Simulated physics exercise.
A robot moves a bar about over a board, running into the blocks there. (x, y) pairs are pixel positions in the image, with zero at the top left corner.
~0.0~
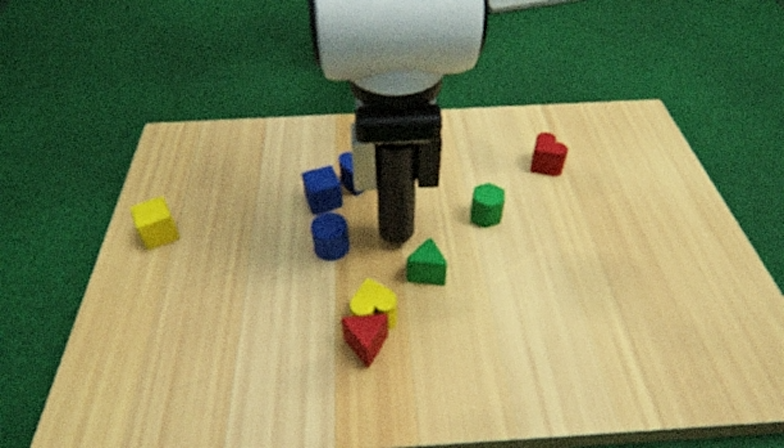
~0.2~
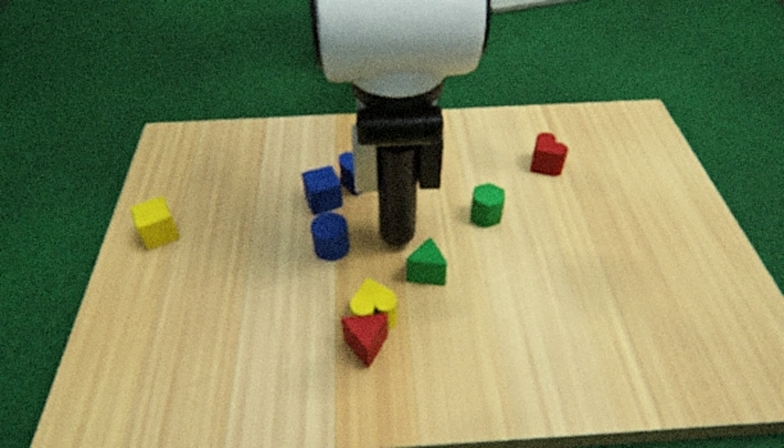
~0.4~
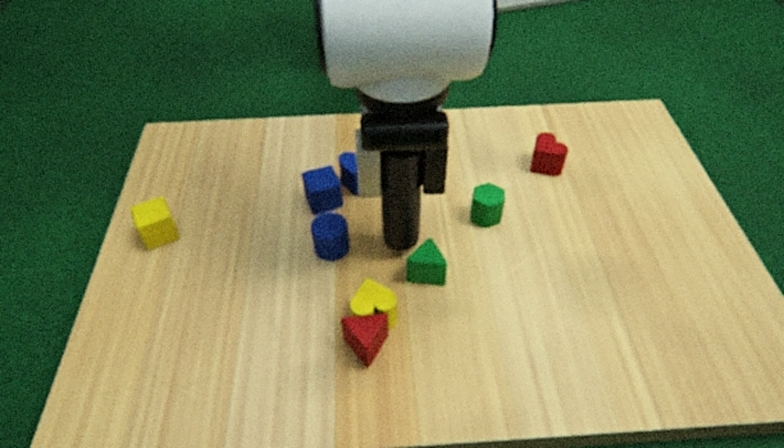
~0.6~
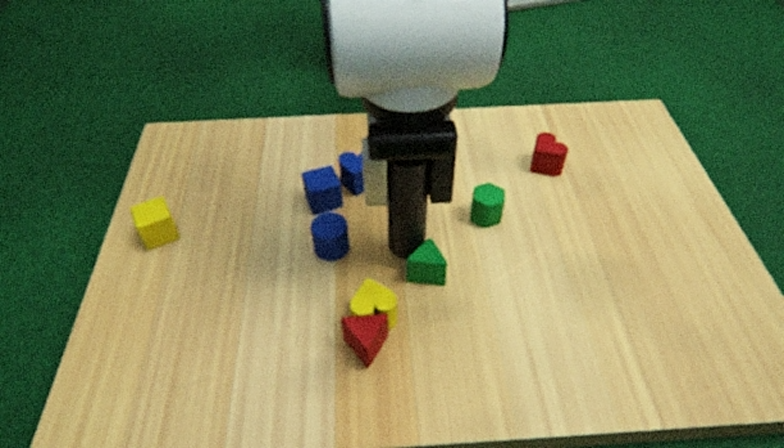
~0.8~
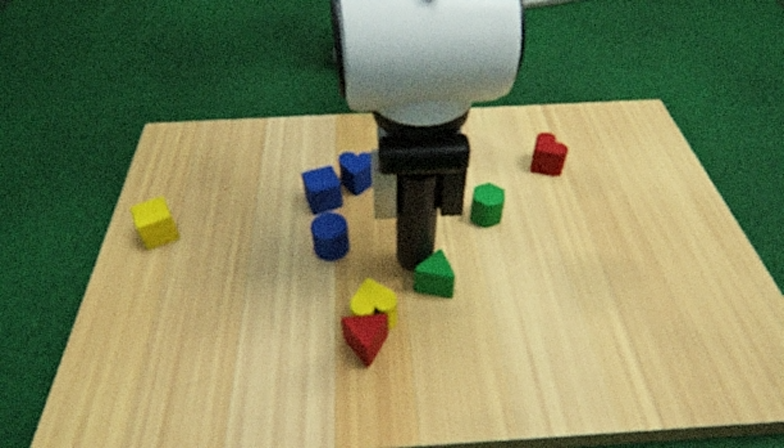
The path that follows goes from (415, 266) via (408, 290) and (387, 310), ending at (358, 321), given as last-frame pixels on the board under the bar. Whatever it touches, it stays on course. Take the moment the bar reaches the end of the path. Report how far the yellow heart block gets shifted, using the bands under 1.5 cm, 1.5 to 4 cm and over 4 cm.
It gets moved over 4 cm.
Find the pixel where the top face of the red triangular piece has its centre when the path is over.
In the picture, it is at (352, 345).
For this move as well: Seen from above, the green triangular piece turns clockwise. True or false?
My answer: False.
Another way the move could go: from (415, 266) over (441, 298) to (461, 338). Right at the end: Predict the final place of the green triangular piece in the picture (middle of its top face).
The middle of its upper face will lie at (494, 338).
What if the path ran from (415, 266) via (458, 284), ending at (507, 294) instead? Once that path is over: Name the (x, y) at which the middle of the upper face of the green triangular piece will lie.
At (476, 295).
What follows on the original path. Halfway along, bar at (398, 293); yellow heart block at (368, 300); green triangular piece at (442, 274), turned 20° anticlockwise.
At the end, bar at (357, 312); blue cylinder unmoved; red triangular piece at (352, 345), turned 15° anticlockwise; yellow heart block at (325, 324); green triangular piece at (442, 274), turned 20° anticlockwise.
